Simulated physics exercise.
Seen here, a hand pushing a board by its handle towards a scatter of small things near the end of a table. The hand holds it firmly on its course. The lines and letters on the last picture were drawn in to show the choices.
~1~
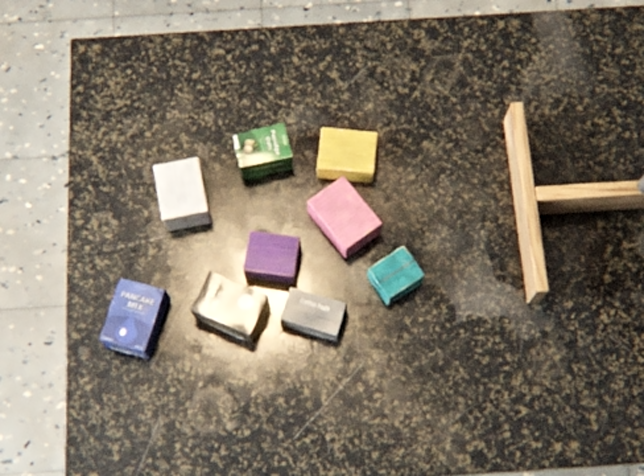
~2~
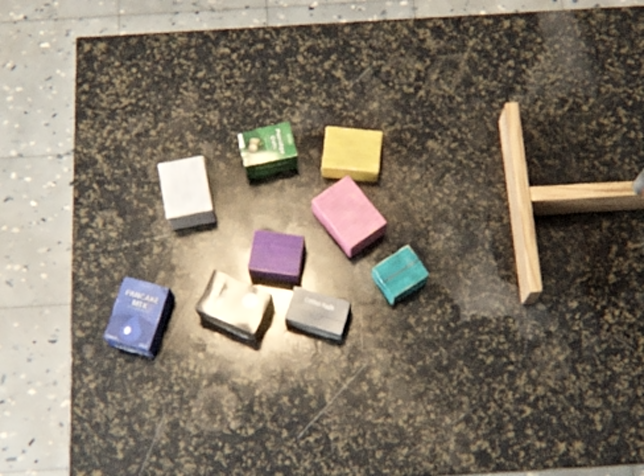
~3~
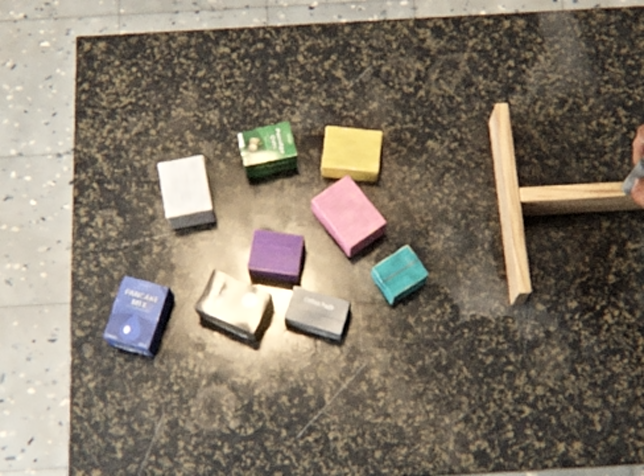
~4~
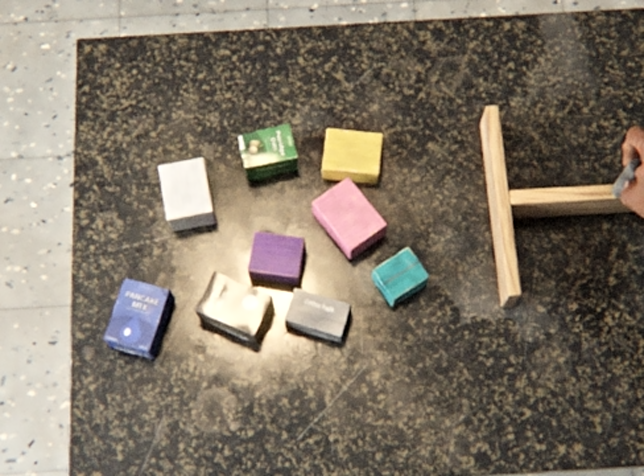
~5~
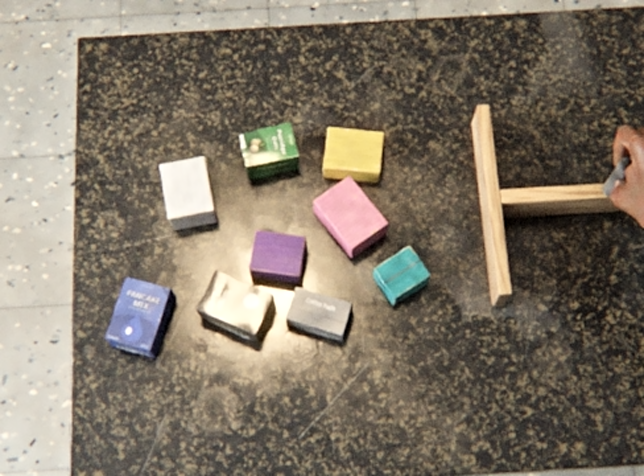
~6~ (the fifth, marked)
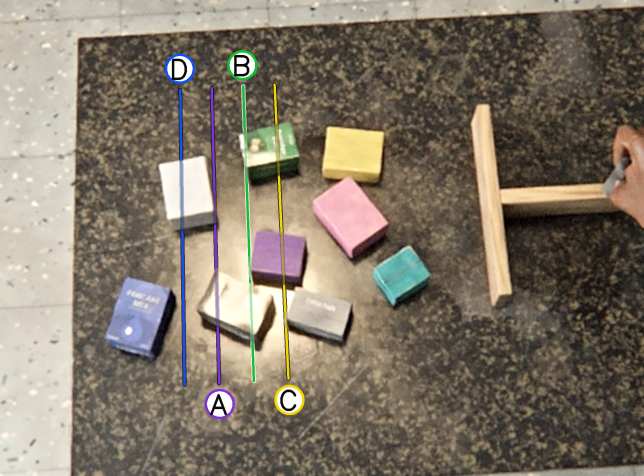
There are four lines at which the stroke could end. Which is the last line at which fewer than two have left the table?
D.
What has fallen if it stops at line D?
It is the blue packet.
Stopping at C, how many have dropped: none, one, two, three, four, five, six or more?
By then, none.
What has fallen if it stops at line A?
The blue packet.
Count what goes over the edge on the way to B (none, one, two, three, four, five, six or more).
By then, none.
On the marked copy, A at (215, 228); B at (248, 226); C at (281, 225); D at (182, 230).
Following D. Soon after the start, board (381, 203); yellow block (341, 158); turquoise box (355, 269).
Later, board (269, 209); blue packet (108, 319); white block (167, 202).
In the end, board (182, 214); blue packet over the edge; black box (83, 315); one fallen.
As for the rest, A is within the limit but short; B is within the limit but short; C is within the limit but short.
